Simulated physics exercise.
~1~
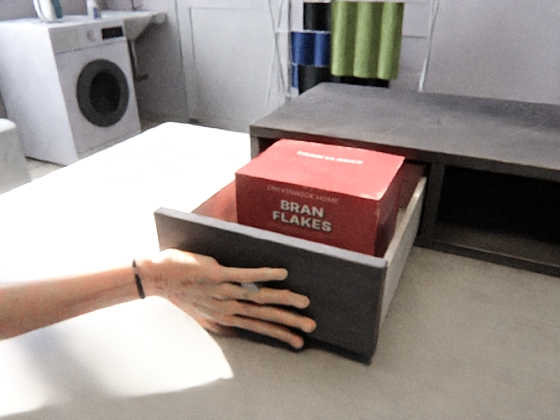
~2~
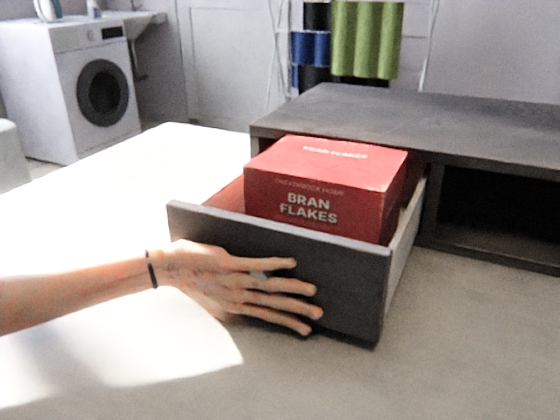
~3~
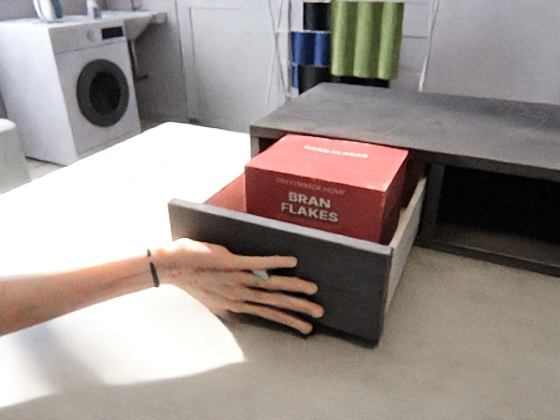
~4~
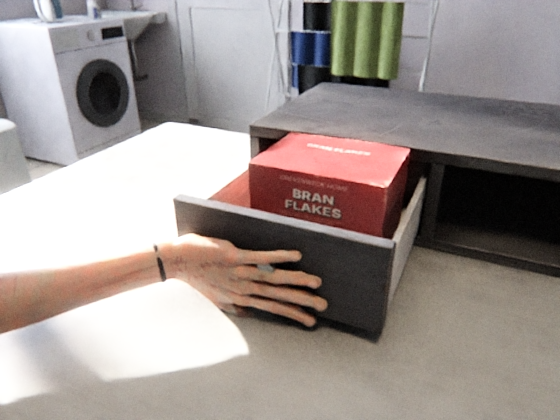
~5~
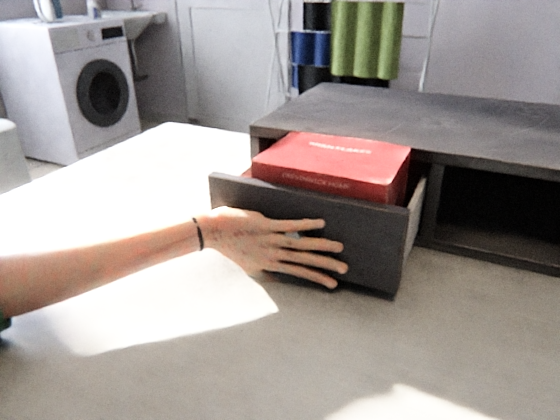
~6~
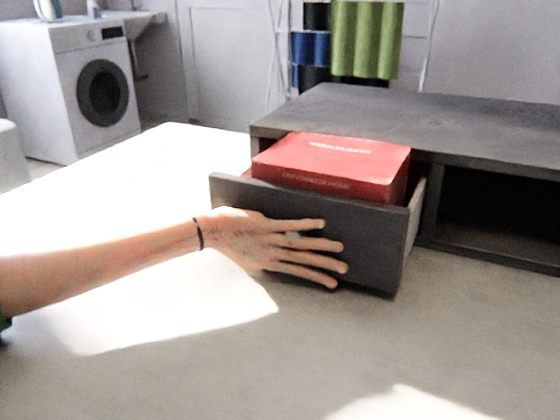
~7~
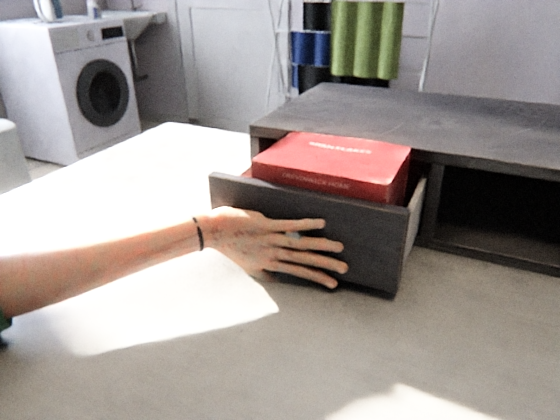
In a bright room with a washing machine in the background, a low dark chest sits on a pale surface with one drawer pulled open. Inside the drawer is a red box labelled bran flakes, and a hand wearing a dark wristband rests flat against the drawer front. The hand pushes the drawer a little way in toward the chest, pauses, then eases it in slightly more. It then slides the drawer further in, carrying the box back until the front hides its large lettering. There the drawer stops, still partly open, with the hand against it.
